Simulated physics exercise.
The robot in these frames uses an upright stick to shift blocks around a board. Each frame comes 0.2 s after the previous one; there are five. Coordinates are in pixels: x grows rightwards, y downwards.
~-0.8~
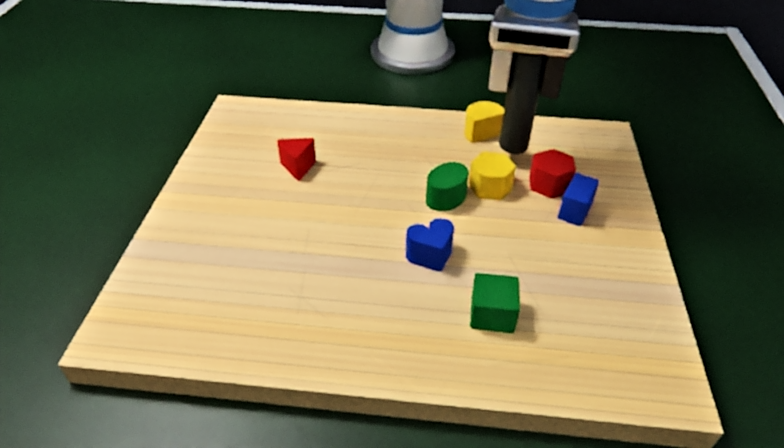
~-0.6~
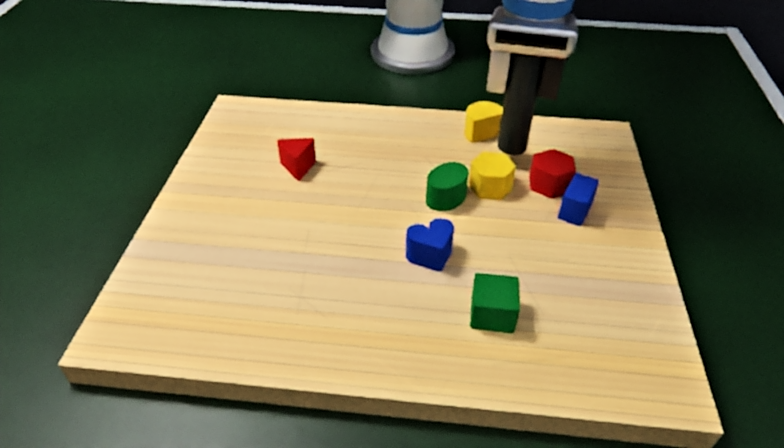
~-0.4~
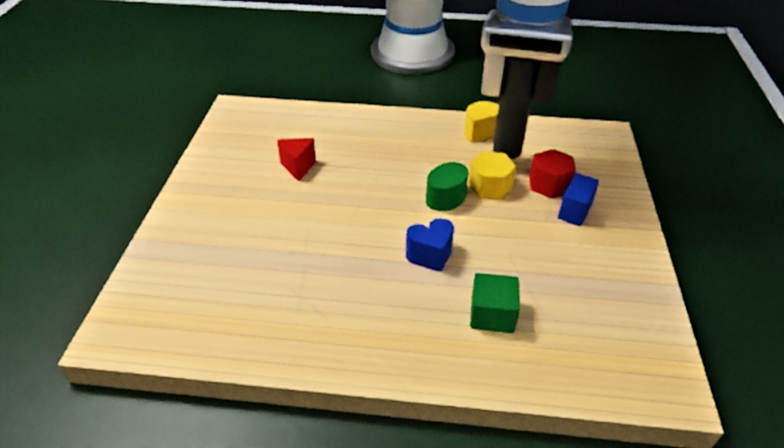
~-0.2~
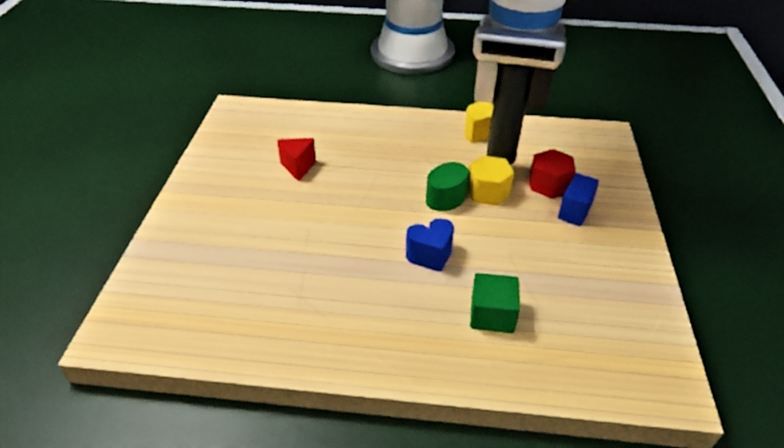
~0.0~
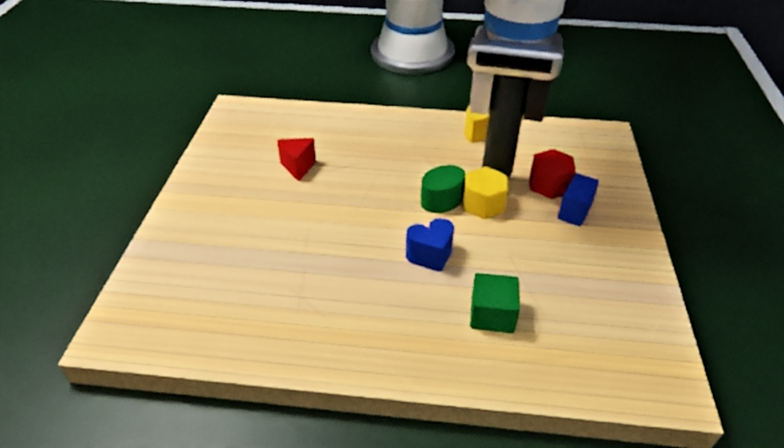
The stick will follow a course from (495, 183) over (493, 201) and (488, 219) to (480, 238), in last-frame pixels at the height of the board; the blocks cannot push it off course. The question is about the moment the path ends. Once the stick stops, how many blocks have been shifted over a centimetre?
Two of them.
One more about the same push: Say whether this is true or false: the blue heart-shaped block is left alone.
It is false.
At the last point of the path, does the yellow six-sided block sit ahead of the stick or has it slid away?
Kept ahead.
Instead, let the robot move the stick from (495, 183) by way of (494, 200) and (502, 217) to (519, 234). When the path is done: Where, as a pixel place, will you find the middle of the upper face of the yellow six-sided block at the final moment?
My estimate: (476, 208).
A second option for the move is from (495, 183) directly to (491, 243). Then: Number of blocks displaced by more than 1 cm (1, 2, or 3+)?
Shifted over 1 cm: Two.
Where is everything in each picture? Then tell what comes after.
In the first picture, stick tip at (514, 146); block tops, blue heart-shaped block at (432, 232); green oval block at (448, 174); yellow six-sided block at (494, 164).
In the second picture, stick at (512, 147); blocks unchanged.
In the third picture, stick at (507, 151); blocks unchanged.
In the fourth picture, stick at (501, 158); yellow six-sided block at (492, 168).
In the fifth picture, stick at (497, 169); blue heart-shaped block at (432, 232); green oval block at (444, 177); yellow six-sided block at (487, 181).
The first path, step by step. Halfway along, stick at (493, 197); yellow six-sided block at (475, 208).
At the end, stick at (482, 225); blue heart-shaped block at (411, 247), turned 15° clockwise; green oval block in place; yellow six-sided block at (458, 235), turned 25° clockwise.
